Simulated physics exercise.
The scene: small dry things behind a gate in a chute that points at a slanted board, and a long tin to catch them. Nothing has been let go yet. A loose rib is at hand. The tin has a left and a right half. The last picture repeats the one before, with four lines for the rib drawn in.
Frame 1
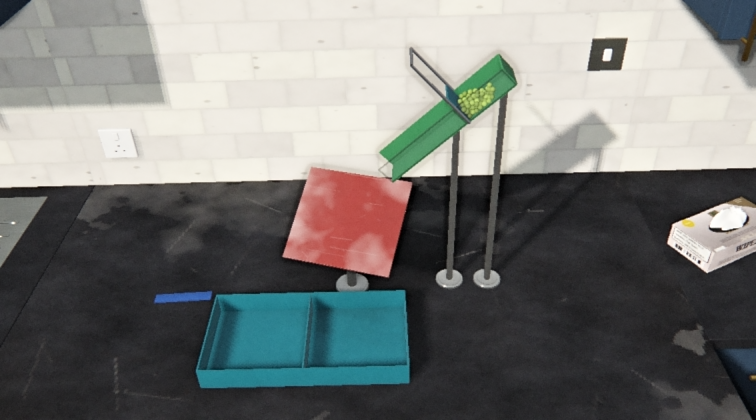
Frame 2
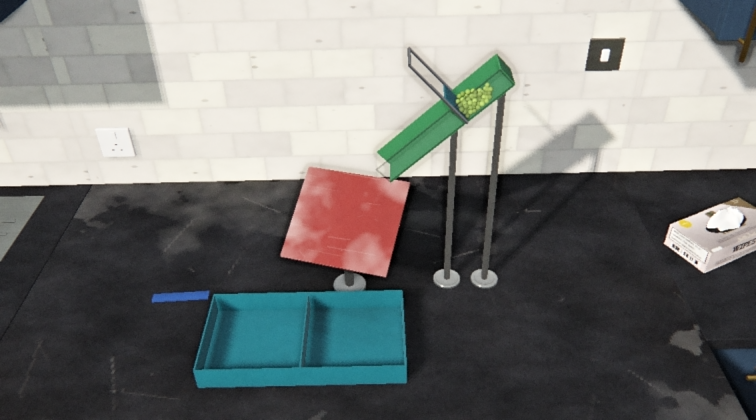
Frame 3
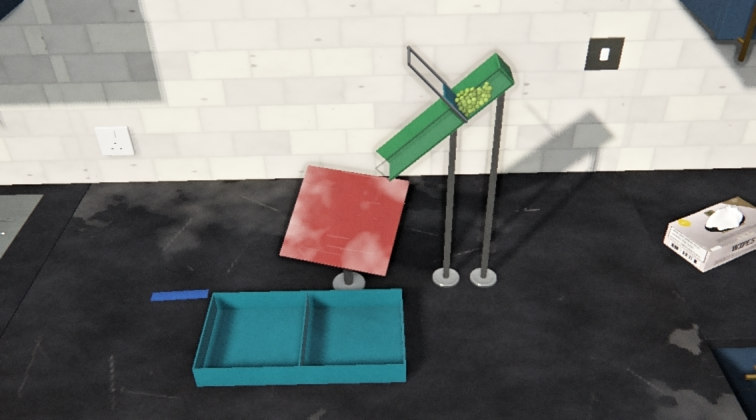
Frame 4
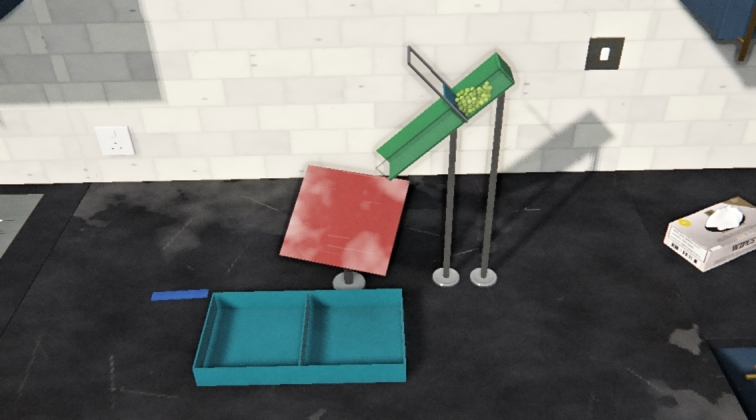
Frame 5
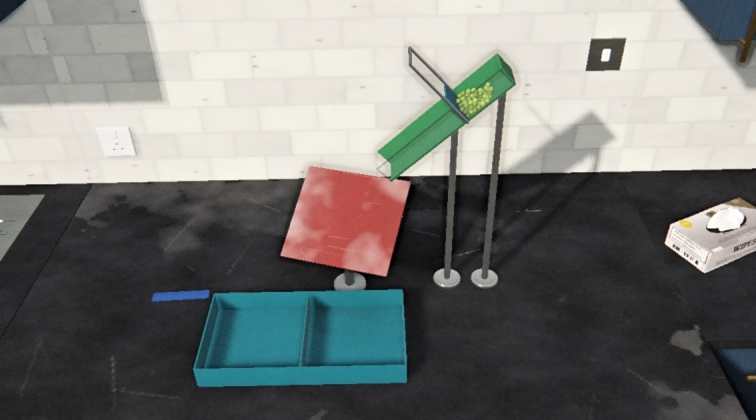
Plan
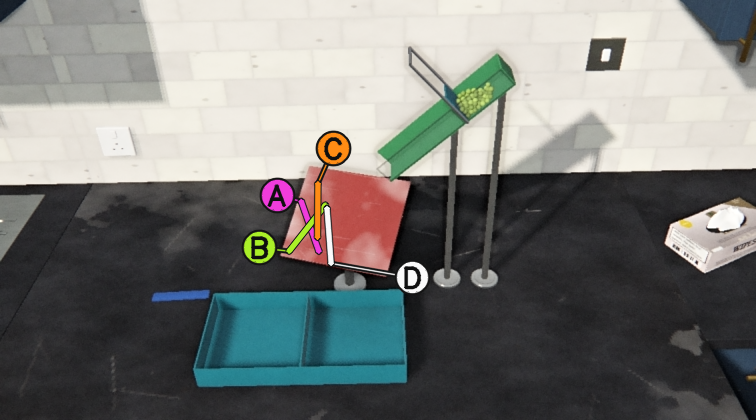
Nothing really moved apart from a slight shift of the view; small yellow-green pieces stayed behind the gate in a sloping green chute, beside a tilted red board and a teal two-part tray.
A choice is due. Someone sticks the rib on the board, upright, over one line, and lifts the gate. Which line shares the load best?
Take C.
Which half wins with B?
Left.
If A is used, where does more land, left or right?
More lands on the right.
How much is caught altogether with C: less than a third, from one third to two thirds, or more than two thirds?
It is more than two thirds.
On the marked copy, line A from (301, 201) to (318, 251); line B from (325, 205) to (289, 251); line C from (317, 183) to (317, 237); line D from (327, 208) to (331, 263).
With A, of what is caught, a small part in the left half, most in the right.
With B, of what is caught, nearly all in the left half, a small part in the right.
With C, of what is caught, about a third in the left half, about two thirds in the right.
With D, of what is caught, a small part in the left half, nearly all in the right.
